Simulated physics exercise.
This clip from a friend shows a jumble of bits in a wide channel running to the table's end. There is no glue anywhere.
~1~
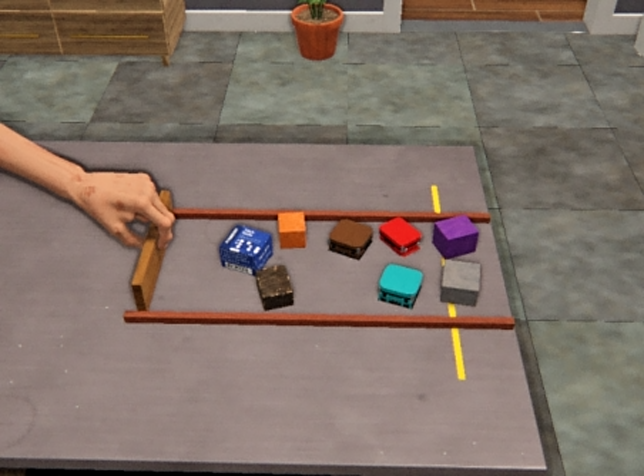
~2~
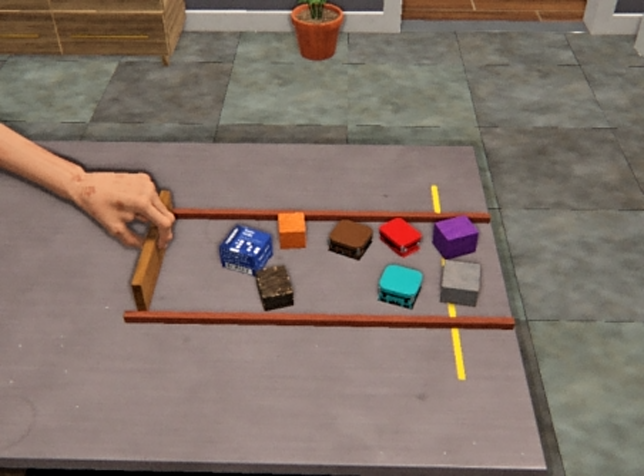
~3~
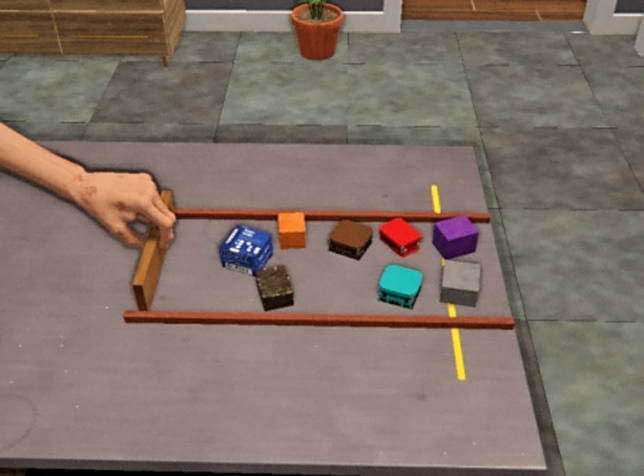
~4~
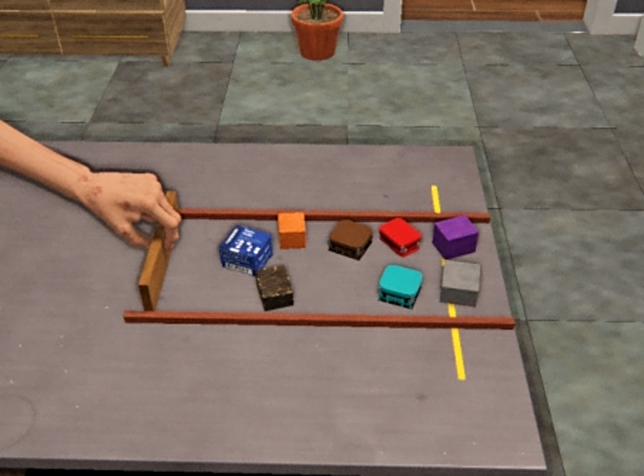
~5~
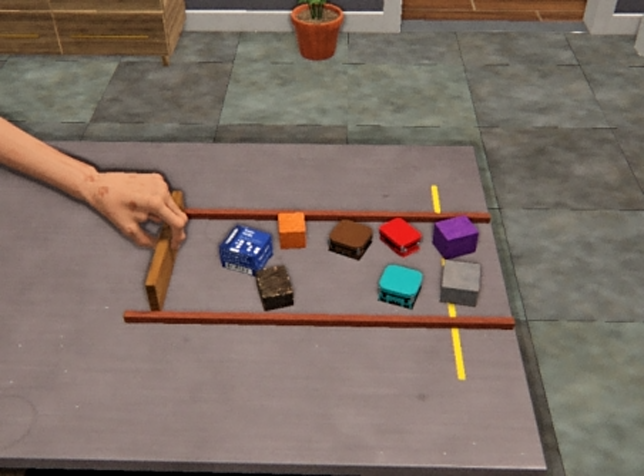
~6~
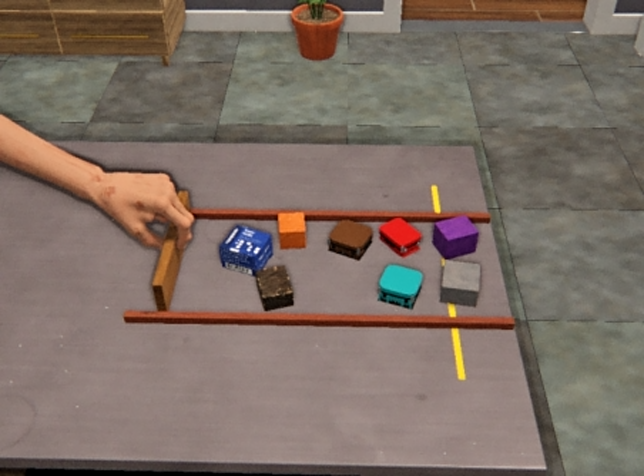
Hand sliding a wooden board slightly right between two red rails, while the assorted coloured blocks and cases ahead stay still.
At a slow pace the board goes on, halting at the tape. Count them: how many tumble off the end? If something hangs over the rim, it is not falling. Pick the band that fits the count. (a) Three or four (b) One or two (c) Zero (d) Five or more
a, three or four.
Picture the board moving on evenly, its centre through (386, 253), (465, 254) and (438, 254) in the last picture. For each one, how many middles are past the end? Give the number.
First 0, then 5, finally 3.
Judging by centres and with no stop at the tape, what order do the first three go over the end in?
Earliest first: The purple block, the grey block, the red case.
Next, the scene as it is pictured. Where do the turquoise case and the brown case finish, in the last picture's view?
The first comes to rest at (505, 290), and the second at (486, 238).
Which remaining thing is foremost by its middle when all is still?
Turquoise case.
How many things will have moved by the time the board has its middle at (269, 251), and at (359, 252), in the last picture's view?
First 2 and then 7.
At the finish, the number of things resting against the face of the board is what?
I count 3 of them.
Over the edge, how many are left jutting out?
Looks like 2 of them.
Soon after, none off yet; purple block at rest near (455, 238); grey block at rest near (460, 283); red case at rest near (400, 238).
In the end, the number that fall off is three or four; gone, red case, grey block and purple block.
